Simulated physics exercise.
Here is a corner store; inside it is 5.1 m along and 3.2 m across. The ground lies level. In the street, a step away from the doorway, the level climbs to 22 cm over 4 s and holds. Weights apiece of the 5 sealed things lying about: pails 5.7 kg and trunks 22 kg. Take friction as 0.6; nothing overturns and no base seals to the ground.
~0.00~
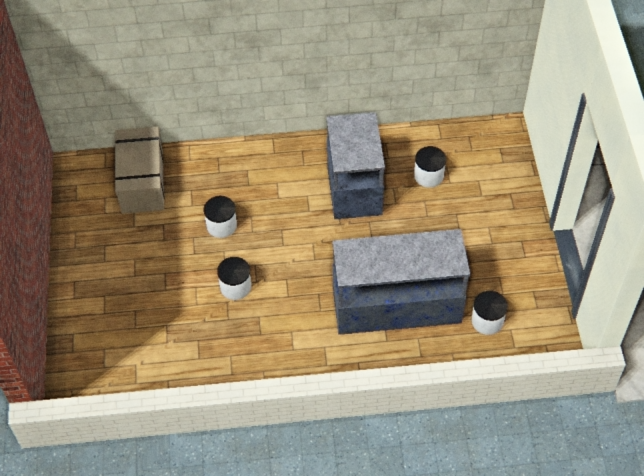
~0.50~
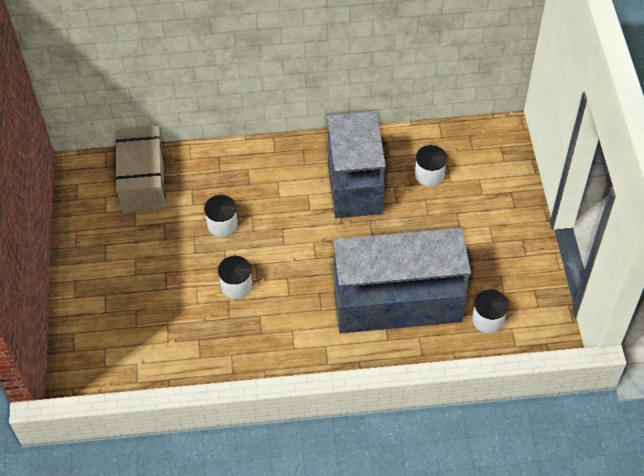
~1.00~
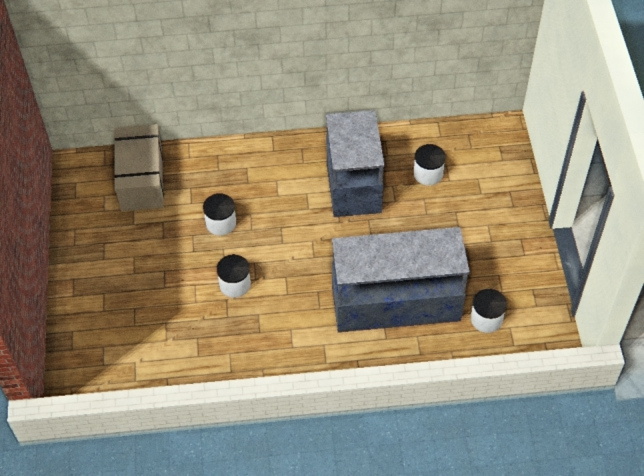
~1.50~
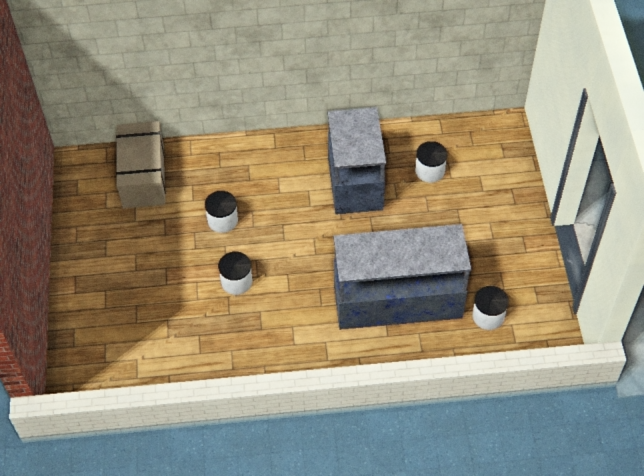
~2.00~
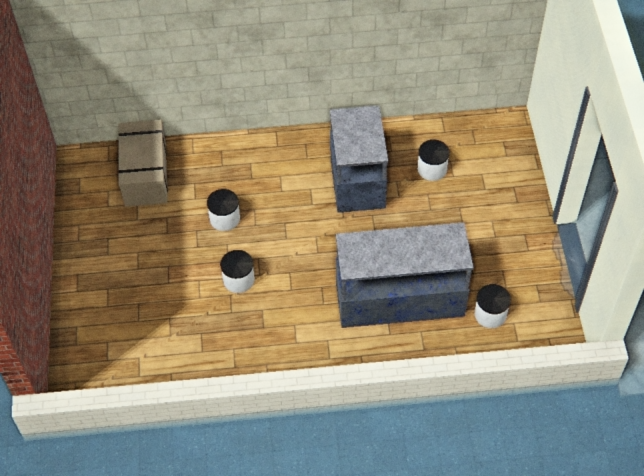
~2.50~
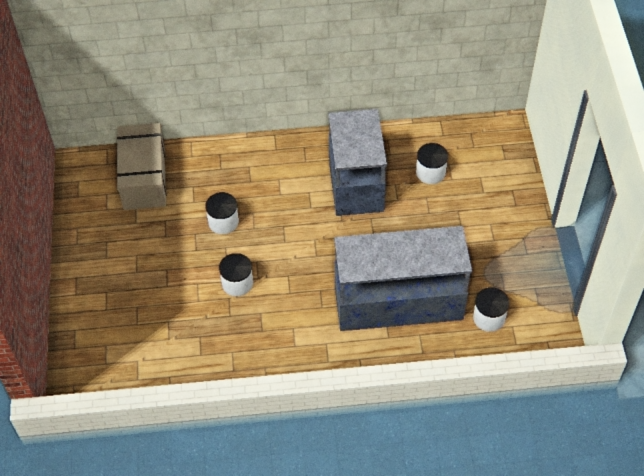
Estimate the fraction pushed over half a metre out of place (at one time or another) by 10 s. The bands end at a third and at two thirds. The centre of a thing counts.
It is not even a third.
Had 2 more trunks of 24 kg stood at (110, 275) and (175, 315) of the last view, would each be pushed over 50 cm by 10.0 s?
In that order: Less, under.
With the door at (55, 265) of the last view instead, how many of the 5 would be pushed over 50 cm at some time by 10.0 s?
In that case 2 of them.
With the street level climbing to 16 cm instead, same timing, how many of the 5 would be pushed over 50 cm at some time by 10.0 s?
In that case 1 of them.
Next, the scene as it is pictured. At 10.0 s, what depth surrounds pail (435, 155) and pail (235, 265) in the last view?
Roughly 6 and 5 cm.
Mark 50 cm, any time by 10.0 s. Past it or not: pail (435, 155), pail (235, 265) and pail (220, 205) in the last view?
In that order: Short of it, short of it, under.
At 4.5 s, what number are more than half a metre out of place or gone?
1 of them.
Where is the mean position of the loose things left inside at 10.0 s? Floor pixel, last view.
Around (252, 232).
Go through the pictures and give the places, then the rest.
A pail at (219, 209), on the bottom; a pail at (431, 158), on the bottom; water covers 0.0 m2; 0 of 5 have shifted, in the first frame.
A pail at (220, 208) rests on the ground; a pail at (431, 157) rests on the ground; 0.0 m2 under water; 0 of 5 have shifted, in the second frame.
A pail at (219, 206) rests on the ground; a pail at (430, 156), on the bottom; 0.0 m2 under water; 0 of 5 have shifted, in the third frame.
A pail at (220, 203), on the bottom; a pail at (432, 153), on the bottom; water covers 0.0 m2; 0 of 5 have shifted, in the fourth frame.
A pail at (223, 202) rests on the ground; a pail at (434, 152) rests on the ground; water covers 0.0 m2; 0 of 5 have shifted, in the fifth frame.
A pail at (221, 205), on the bottom; a pail at (433, 155) rests on the ground; water covers 0.5 m2; 0 of 5 have shifted, in the sixth frame.
After 3.5 s 0 of 5 are over 50 cm from their spots; 0 afloat.
After 4.5 s 1 of 5 are over 50 cm from their spots; 0 afloat.
After 7.0 s 1 of 5 are over 50 cm from their spots; 0 afloat.
After 10.0 s 1 of 5 are over 50 cm from their spots, and 1 have been at some point; 0 afloat.
